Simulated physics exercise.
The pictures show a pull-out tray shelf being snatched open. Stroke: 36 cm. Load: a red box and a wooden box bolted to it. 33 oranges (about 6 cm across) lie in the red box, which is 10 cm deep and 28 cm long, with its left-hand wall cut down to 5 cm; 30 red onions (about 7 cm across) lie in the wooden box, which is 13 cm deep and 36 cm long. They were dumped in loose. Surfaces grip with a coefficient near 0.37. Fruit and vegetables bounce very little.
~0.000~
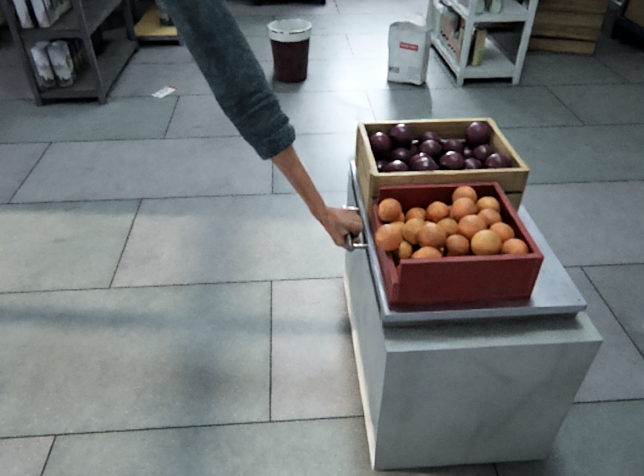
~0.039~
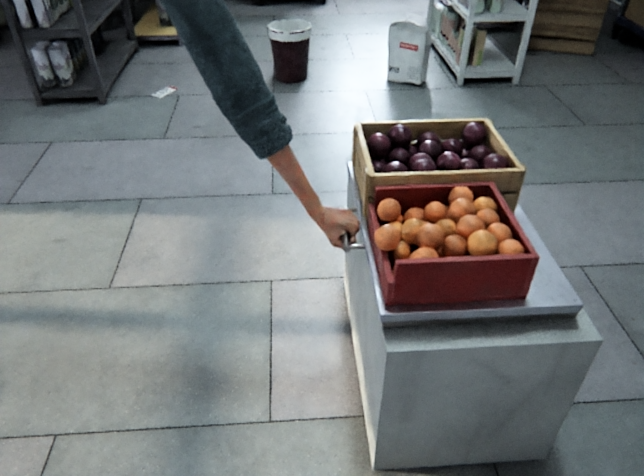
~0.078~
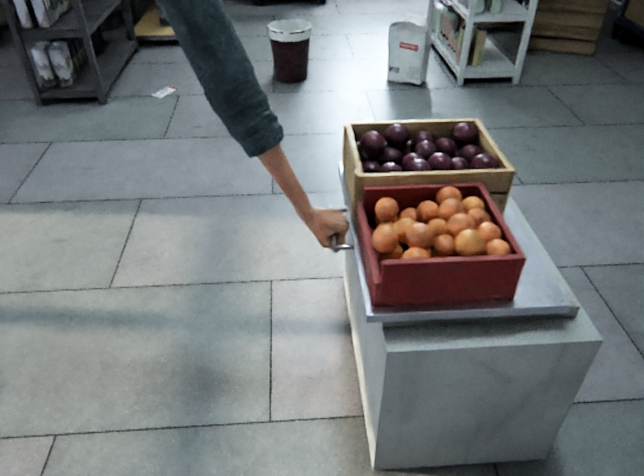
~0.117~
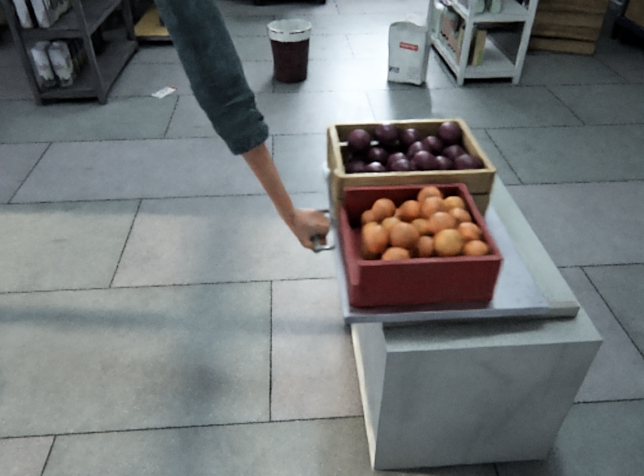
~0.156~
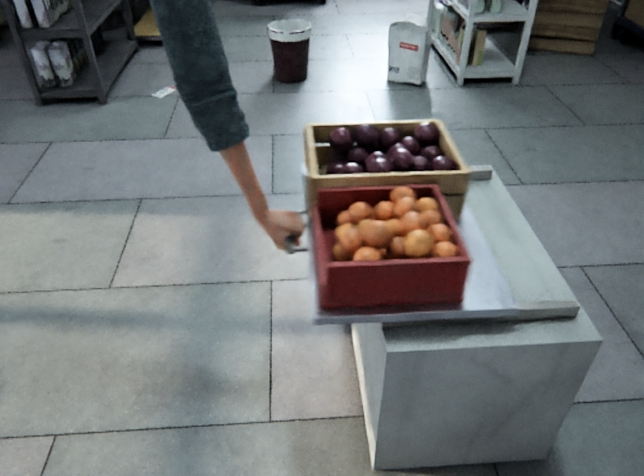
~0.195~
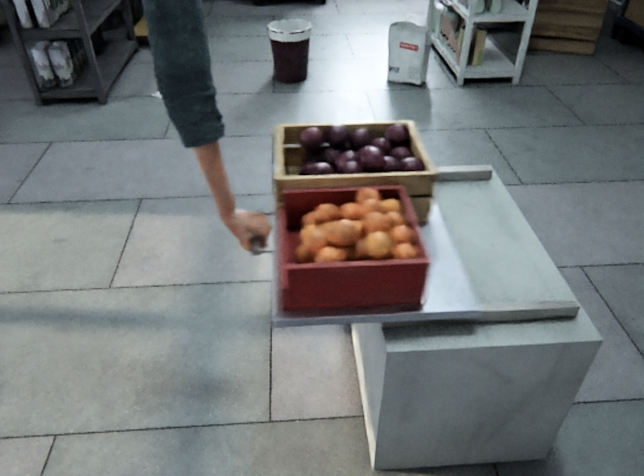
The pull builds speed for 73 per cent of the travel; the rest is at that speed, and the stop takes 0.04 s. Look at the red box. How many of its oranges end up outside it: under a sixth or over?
Out of the red box go more than a sixth of the oranges.
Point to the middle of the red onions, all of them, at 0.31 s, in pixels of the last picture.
Around (299, 177).
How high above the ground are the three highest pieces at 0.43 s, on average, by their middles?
Some 78 cm up.
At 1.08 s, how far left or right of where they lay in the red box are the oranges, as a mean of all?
About 42 cm to the left.
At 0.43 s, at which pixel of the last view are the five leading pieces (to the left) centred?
Near (94, 240).
After 0.23 s, the runners reach their end.
After 0.31 s, red box 29 in, 4 out and wooden box 30 in, 0 out.
After 0.43 s, red box 21 in, 12 out and wooden box 29 in, 1 out.
After 0.65 s, red box 20 in, 13 out and wooden box 28 in, 2 out.
Outcome (at 1.08 s), red box 20 in, 13 out and wooden box 28 in, 2 out. Asked share, 13 of 33, 39 per cent.
